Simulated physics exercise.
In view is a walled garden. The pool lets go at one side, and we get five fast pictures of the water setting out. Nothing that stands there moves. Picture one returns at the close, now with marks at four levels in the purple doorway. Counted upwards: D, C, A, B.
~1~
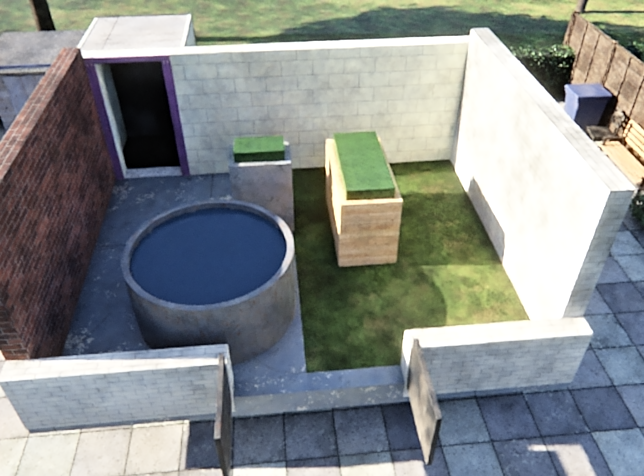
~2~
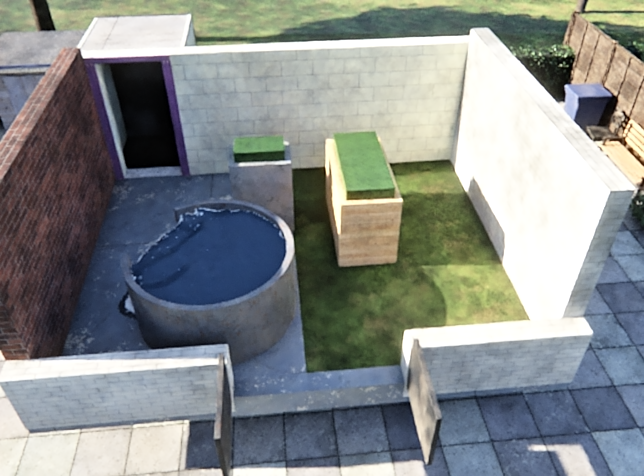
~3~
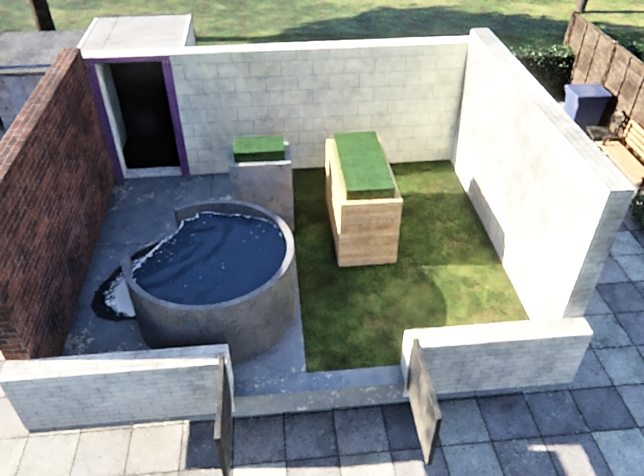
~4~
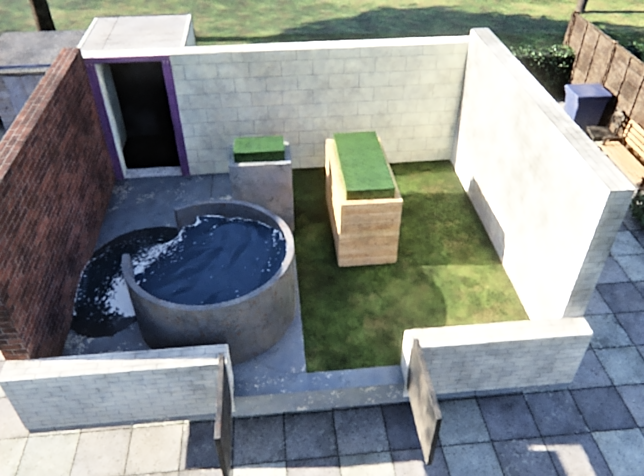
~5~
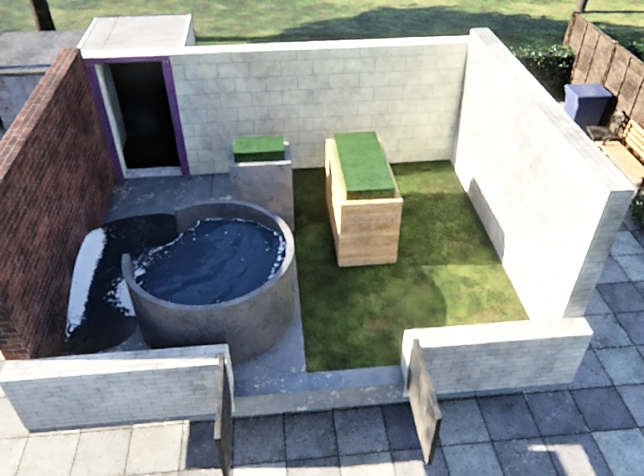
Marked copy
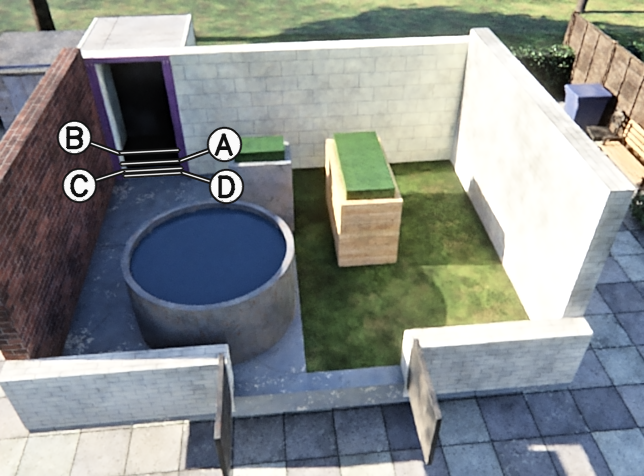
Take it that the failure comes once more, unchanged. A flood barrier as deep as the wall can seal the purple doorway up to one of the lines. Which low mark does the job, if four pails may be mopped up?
B will do.
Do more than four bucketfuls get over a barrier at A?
Yes, that goes wrong.
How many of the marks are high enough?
One.
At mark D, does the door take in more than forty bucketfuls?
Yes, it does.
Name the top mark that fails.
A.
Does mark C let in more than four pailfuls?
Yes, that goes wrong.
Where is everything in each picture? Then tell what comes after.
The first frame shows water in the pool at rest, its middle at (210, 254); foot of the purple doorway at (154, 177); open gate at (318, 334).
In the second frame, water covers 2 % of the ground, its front hidden from here.
In the third frame, 5 % of the ground under water, visible out to (98, 303).
In the fourth frame, 10 % of the ground under water, visible out to (97, 257).
In the fifth frame, 14 % of the ground under water, visible out to (101, 229).
In white, A at (150, 162); B at (148, 151); C at (152, 169); D at (153, 174); from the bottom up D, C, A, B.
If A is chosen, about 13 bucketfuls get in.
If B is chosen, a bucket or two gets in.
If C is chosen, dozens of bucketfuls pour in.
If D is chosen, dozens of bucketfuls pour in.
